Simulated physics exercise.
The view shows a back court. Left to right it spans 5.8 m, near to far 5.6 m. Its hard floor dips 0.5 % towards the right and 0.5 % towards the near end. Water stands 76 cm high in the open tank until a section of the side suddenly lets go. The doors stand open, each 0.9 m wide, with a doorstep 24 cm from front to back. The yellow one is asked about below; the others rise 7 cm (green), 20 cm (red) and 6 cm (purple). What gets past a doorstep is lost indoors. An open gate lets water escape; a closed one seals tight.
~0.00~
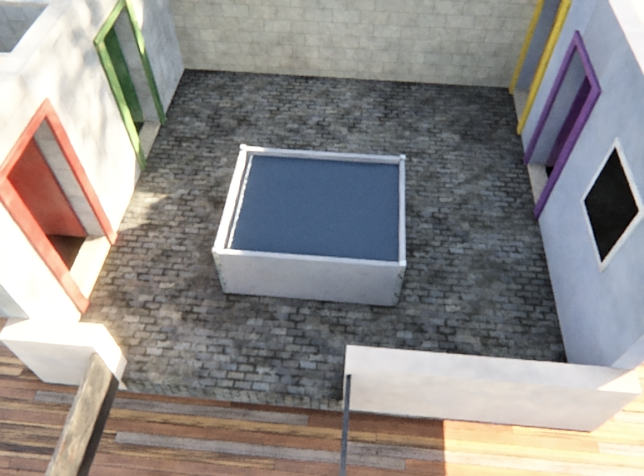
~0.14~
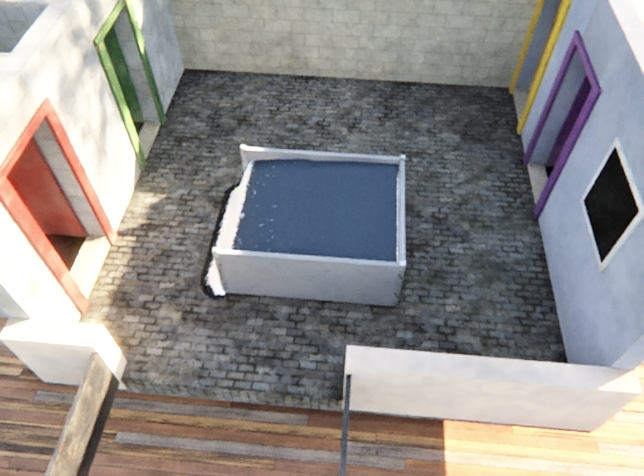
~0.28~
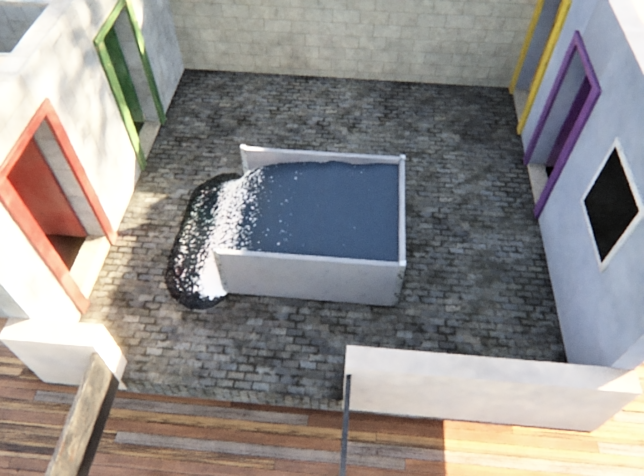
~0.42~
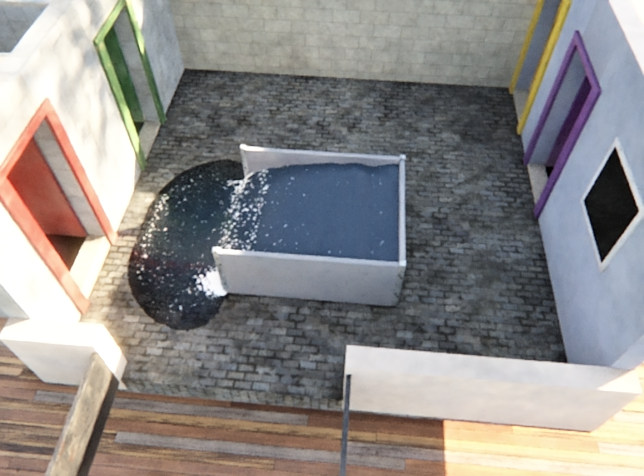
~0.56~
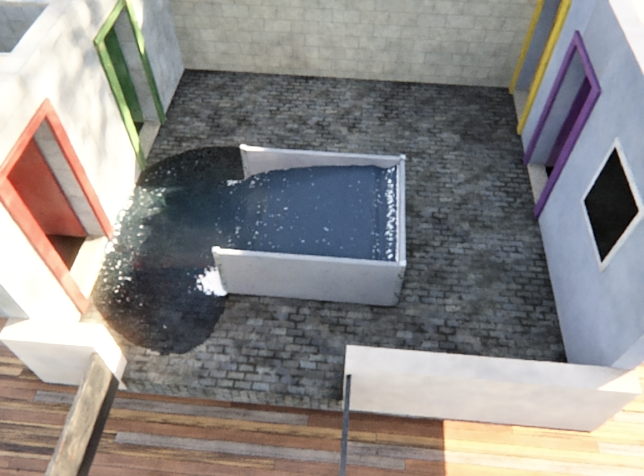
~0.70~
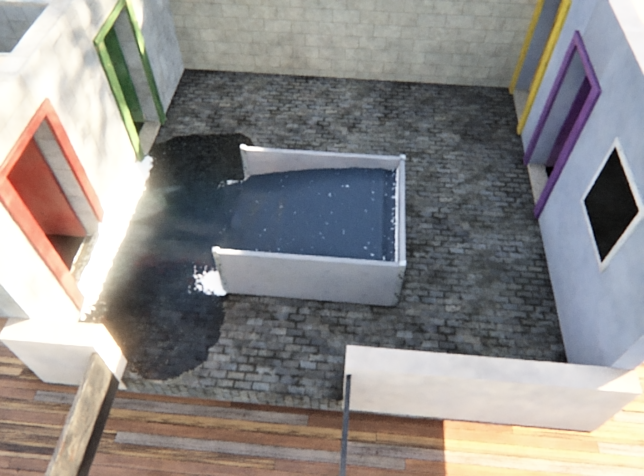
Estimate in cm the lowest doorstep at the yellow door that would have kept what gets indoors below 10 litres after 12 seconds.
At least 11.5 cm or so.
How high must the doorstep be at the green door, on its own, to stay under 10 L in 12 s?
About 19 cm at green.
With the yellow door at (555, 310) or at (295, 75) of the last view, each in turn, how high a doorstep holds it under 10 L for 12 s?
Roughly 9.5 and 9.0 cm.
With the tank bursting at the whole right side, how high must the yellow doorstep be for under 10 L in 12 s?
About 19 cm.
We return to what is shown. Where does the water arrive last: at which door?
The purple one.
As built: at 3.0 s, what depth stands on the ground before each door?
Depths in cm: Yellow 0, green 13, red 27, purple 0.
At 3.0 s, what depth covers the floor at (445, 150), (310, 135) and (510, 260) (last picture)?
About 0, 0 and 0 cm.
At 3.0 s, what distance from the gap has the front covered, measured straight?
About 4.0 m.
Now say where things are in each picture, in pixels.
Still water, 76 cm deep, in the open tank at (316, 205); the yellow door at (535, 58) is dry, in the first frame.
The front is at (209, 286), 0.3 m from the gap at (239, 226); 0.4 m2 of floor is wet, 76 cm left at the back, in the second frame.
The front is at (173, 279), 0.7 m from the gap at (239, 228); 1.4 m2 of floor is wet, 76 cm left at the back, in the third frame.
The gap is at (240, 228), the front 1.3 m out at (134, 268); the back of the open tank holds 74 cm, in the fourth frame.
Water pours out at (240, 229) and has run 1.7 m, to (139, 179); about 9 cm deep outside, 66 cm at the back, in the fifth frame.
The gap is at (240, 229), the front 1.9 m out at (86, 251); the back of the open tank holds 65 cm; the yellow door at (535, 58), 5.1 m from the gap, is still 4.6 m from the nearest water, in the sixth frame.
After 1.4 s water covers 25 % of the floor, deepest (48 cm) near (66, 354); it has not reached the yellow door.
After 3.0 s water covers 50 % of the floor, deepest (32 cm) near (66, 354); it has not reached the yellow door.
After 12.0 s water covers 100 % of the floor, deepest (12 cm) near (573, 399); 7 cm at the yellow door, 14 litres in over its 11 cm doorstep.
At the yellow door as built, the water arrived by 4.2 s and peaked near 15 cm at 5.2 s.
Run again over the same 12 s with other heights there, 30 litres in over 9.5 cm, 5 litres over 12.5 cm. The limit of 10 litres is kept from about 11.5 cm up.
